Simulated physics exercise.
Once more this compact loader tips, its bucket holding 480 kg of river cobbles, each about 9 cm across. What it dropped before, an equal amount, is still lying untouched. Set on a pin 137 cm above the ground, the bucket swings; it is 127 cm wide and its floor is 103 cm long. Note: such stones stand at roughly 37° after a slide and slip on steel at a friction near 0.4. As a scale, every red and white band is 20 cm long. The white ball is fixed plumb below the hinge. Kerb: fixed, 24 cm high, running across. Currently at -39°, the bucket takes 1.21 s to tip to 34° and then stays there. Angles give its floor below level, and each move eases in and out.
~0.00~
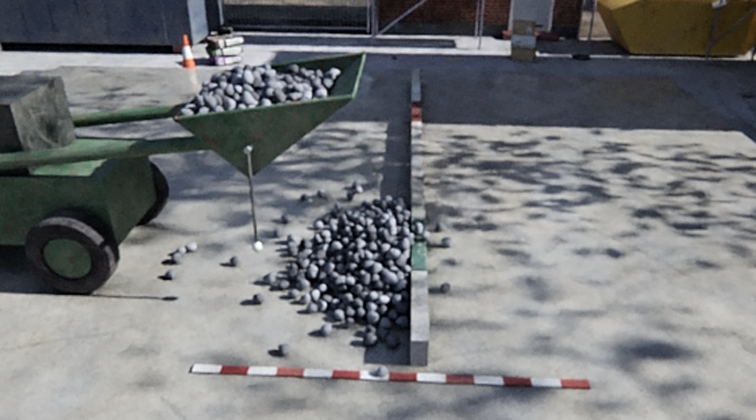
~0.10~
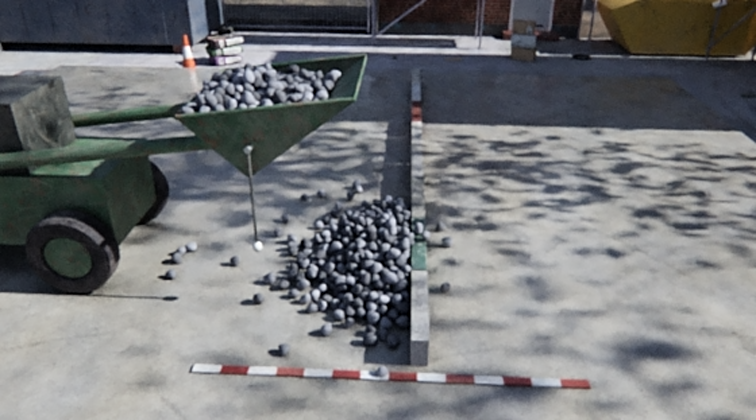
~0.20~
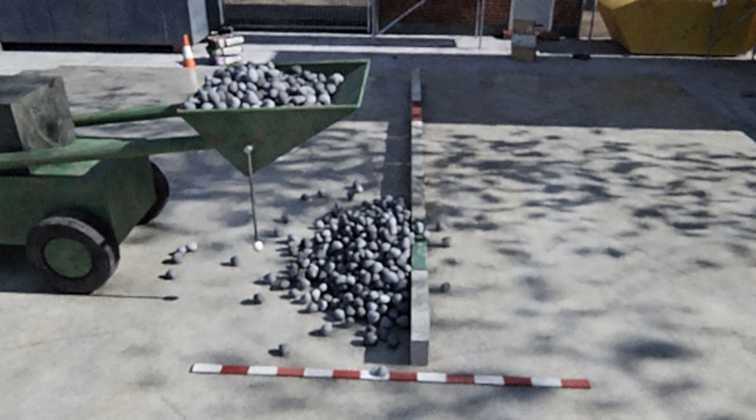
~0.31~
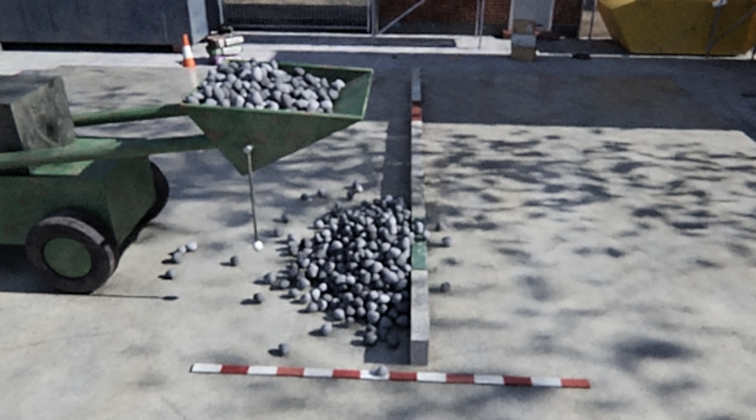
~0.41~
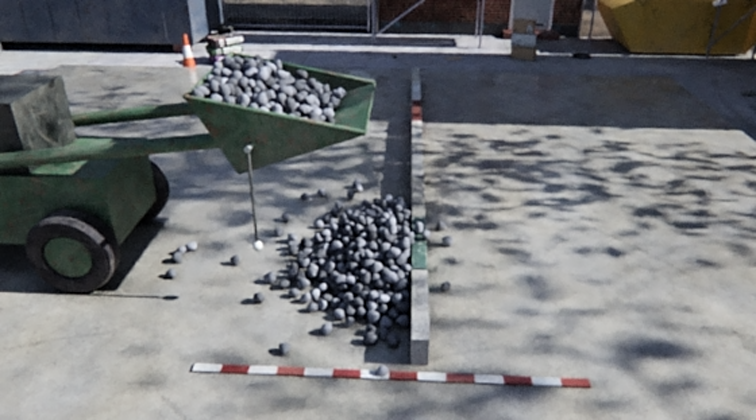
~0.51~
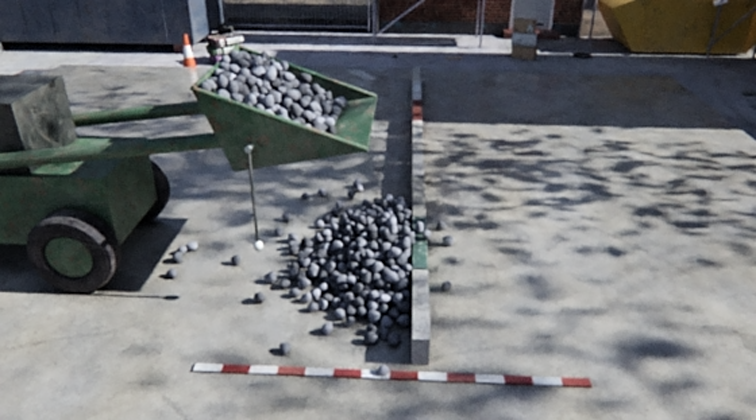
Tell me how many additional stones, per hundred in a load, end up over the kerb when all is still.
Some 30 in every hundred.
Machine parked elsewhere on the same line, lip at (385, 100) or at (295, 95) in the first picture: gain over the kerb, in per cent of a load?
60 % and 0 %.
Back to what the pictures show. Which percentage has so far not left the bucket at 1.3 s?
Around 75 per cent of the load is still inside.
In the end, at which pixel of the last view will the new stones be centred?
Around (395, 242) in the last picture.
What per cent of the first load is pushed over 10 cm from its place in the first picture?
Estimate: 10 %, roughly.
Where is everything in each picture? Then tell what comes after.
In the first frame, lip at (353, 97), floor tilted -39°, highest stones at (241, 76). The earlier load is highest near (403, 235), 29 cm above ground level, 100 % on this side of the kerb, 1 % over the kerb.
In the second frame, lip at (355, 100), floor tilted -38°, highest stones at (241, 76); the stones move at 0.1 m/s on average.
In the third frame, the bucket is at -33°, its lip at (358, 107); the top of the load is at (235, 75); the stones move at 0.2 m/s on average.
In the fourth frame, lip at (362, 119), floor tilted -27°, highest stones at (232, 71); the stones move at 0.3 m/s on average.
In the fifth frame, lip at (366, 133), floor tilted -20°, highest stones at (234, 65); the stones move at 0.3 m/s on average.
In the sixth frame, lip at (367, 150), floor tilted -11°, highest stones at (239, 61); the stones move at 0.4 m/s on average.
After 0.9 s the floor is at 23°; in per cent of one load, 100 in the bucket, 100 on this side of the kerb, 1 over the kerb; the foremost stones are at (426, 244).
After 1.3 s the floor is at 34°; in per cent of one load, 74 in the bucket, 126 on this side of the kerb, 1 over the kerb; the foremost stones are at (427, 240).
After 1.7 s the floor is at 34°; in per cent of one load, 27 in the bucket, 167 on this side of the kerb, 7 over the kerb; the foremost stones are at (456, 245).
After 4.4 s the floor is at 34°; in per cent of one load, 0 in the bucket, 171 on this side of the kerb, 30 over the kerb; the foremost stones are at (553, 264). Net gain over the kerb, 30.
